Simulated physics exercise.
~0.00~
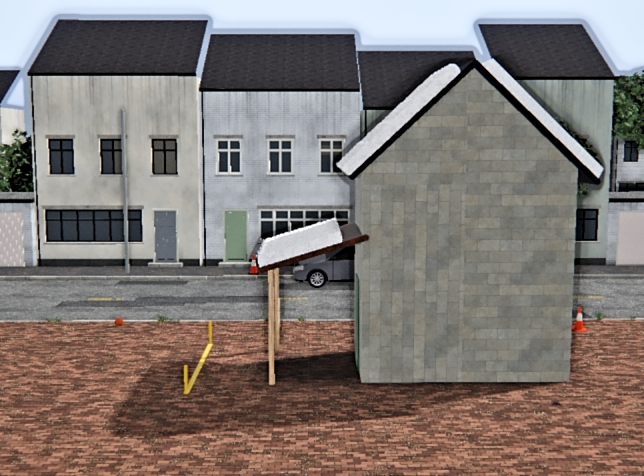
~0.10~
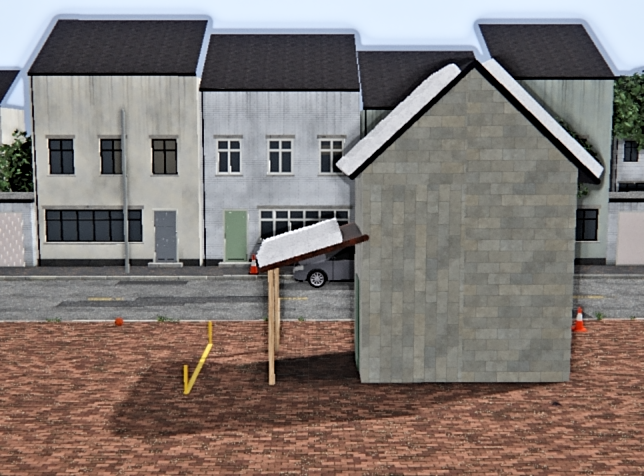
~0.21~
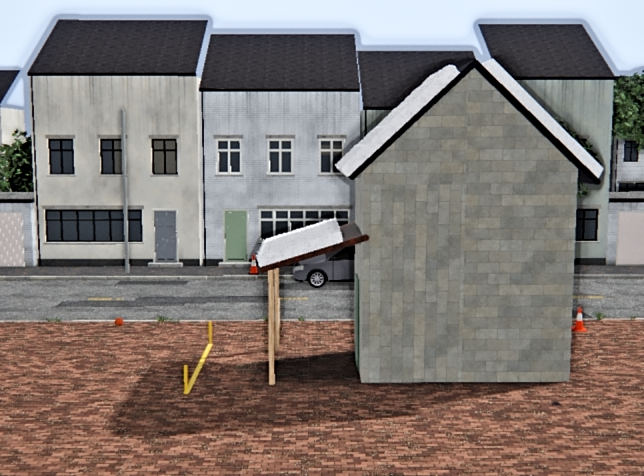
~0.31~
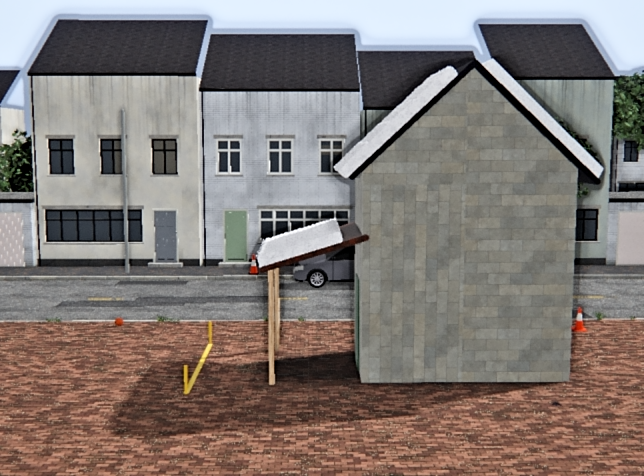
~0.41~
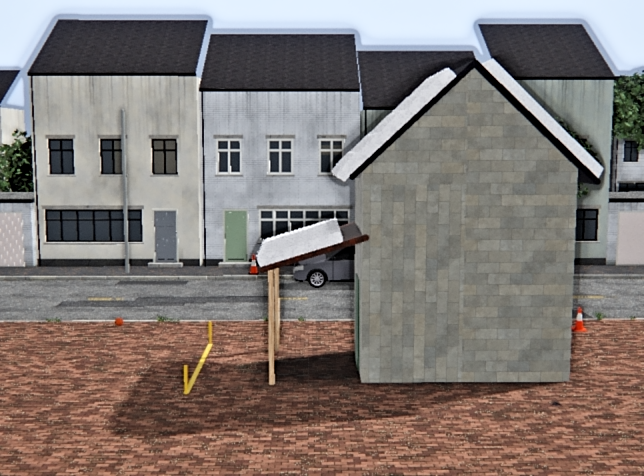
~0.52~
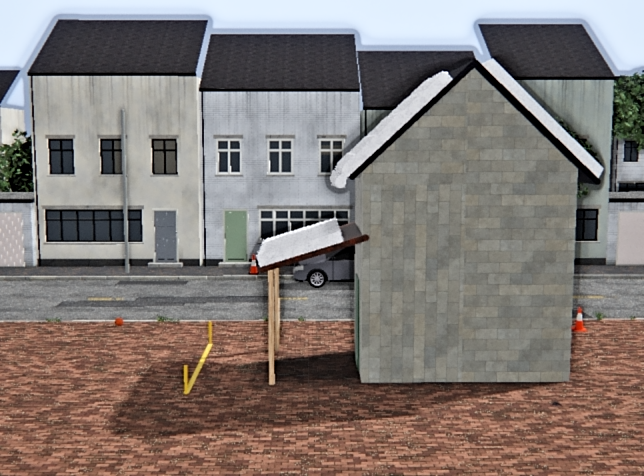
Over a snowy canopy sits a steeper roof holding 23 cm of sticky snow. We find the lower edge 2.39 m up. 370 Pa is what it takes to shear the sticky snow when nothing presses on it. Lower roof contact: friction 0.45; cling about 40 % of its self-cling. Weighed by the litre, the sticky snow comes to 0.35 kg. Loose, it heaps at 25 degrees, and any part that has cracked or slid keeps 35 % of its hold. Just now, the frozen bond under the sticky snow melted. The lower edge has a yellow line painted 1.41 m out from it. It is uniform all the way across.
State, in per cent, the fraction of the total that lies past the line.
27 per cent.
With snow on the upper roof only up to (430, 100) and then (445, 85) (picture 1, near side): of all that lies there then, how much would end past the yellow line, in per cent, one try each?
Respectively 14 % and 25 %.
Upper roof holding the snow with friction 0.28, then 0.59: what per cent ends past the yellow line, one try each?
Respectively 55 percent and 35 percent.
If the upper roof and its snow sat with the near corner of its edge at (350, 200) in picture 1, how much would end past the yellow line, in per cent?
Roughly 12 per cent.
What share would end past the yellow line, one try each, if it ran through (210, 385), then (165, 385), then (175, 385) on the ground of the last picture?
Respectively 35, 16 and 22 percent would end past it.
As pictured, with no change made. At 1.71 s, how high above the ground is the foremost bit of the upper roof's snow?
Roughly 2.8 m.
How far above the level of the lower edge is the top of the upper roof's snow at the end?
0.8 m or so.
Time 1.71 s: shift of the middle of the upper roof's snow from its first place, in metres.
Straight-line shift: Around 2.4 m.
After 1.07 s, none is below the lower edge and 0 % is past the line.
After 1.71 s, none is below the lower edge and 0 % is past the line.
After 2.36 s, 11 % is below the lower edge and 0 % is past the line.
After 3.00 s, 59 % is below the lower edge and 16 % is past the line.
After 4.20 s, at the end, 62 % is below the lower edge and 27 % is past the line.
